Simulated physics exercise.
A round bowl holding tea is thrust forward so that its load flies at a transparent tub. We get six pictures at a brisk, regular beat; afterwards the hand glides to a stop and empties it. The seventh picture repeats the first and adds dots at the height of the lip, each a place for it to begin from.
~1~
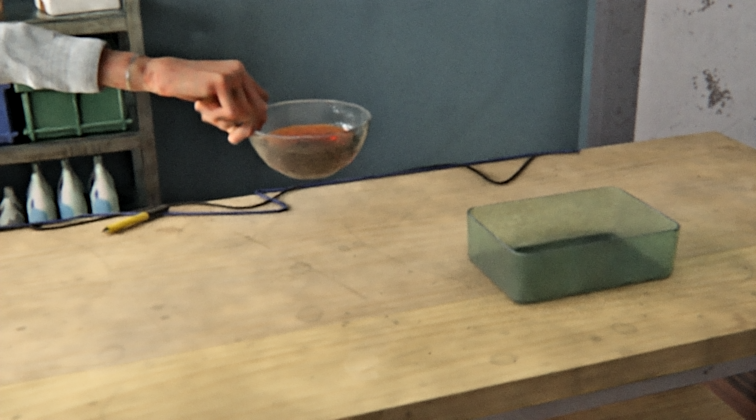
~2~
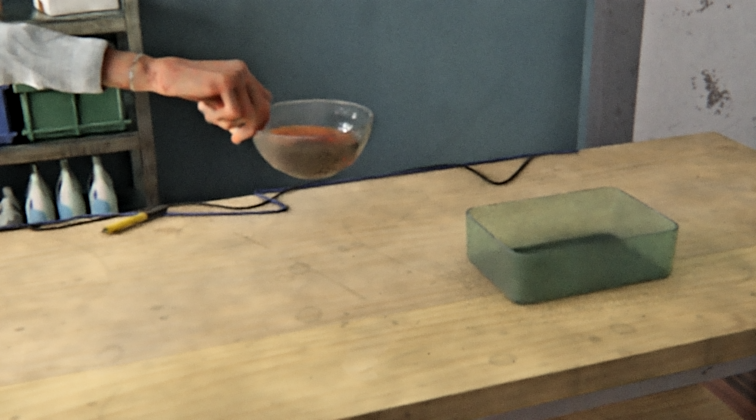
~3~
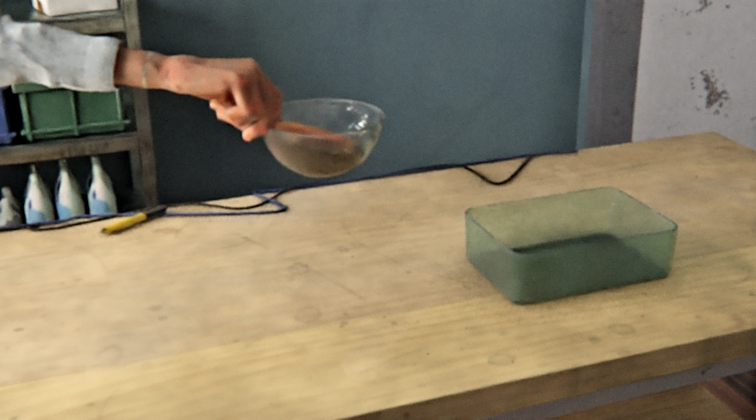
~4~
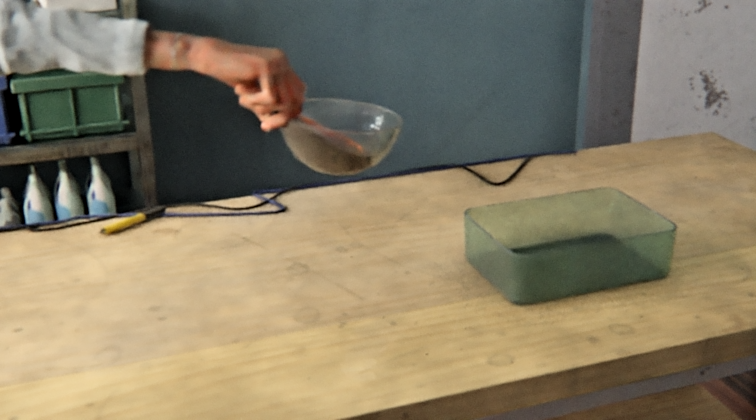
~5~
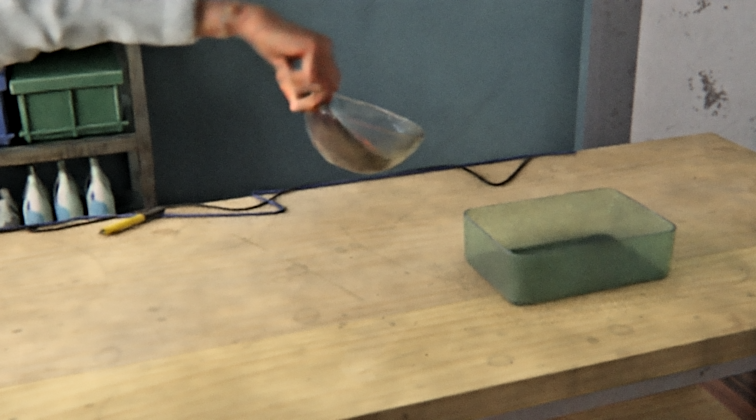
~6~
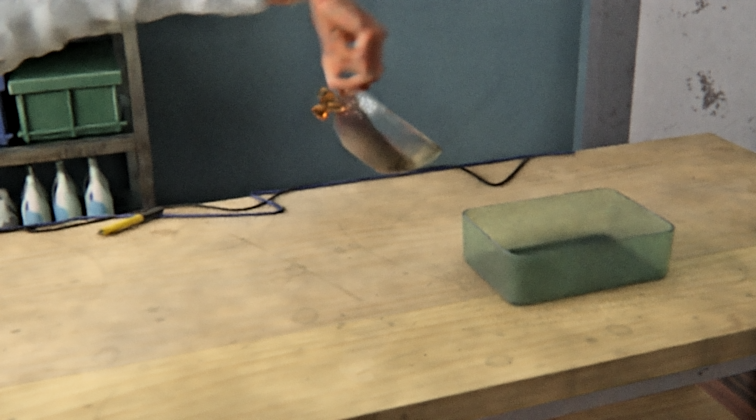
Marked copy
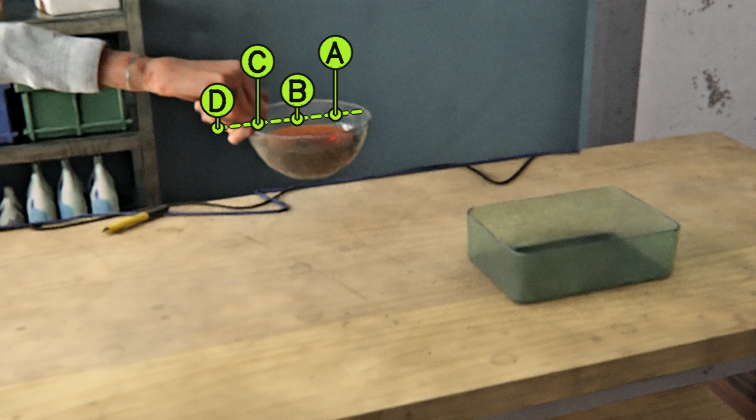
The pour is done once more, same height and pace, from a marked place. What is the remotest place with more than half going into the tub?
It is A.
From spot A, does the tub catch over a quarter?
Yes, it does.
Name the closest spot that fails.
The answer is B.
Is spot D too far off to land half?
Yes, that goes wrong.
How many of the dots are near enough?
One.
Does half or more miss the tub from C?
Yes.
On the marked copy, A at (335, 114); B at (297, 118); C at (257, 123); D at (217, 128).
With A, about 63 % lands in the tub, 25 % falls short and 12 % goes beside or beyond.
With B, about 27 % lands in the tub, 66 % falls short and 7 % goes beside or beyond.
With C, about 0 % lands in the tub, 97 % falls short and 3 % goes beside or beyond.
With D, about 0 % lands in the tub, 100 % falls short.
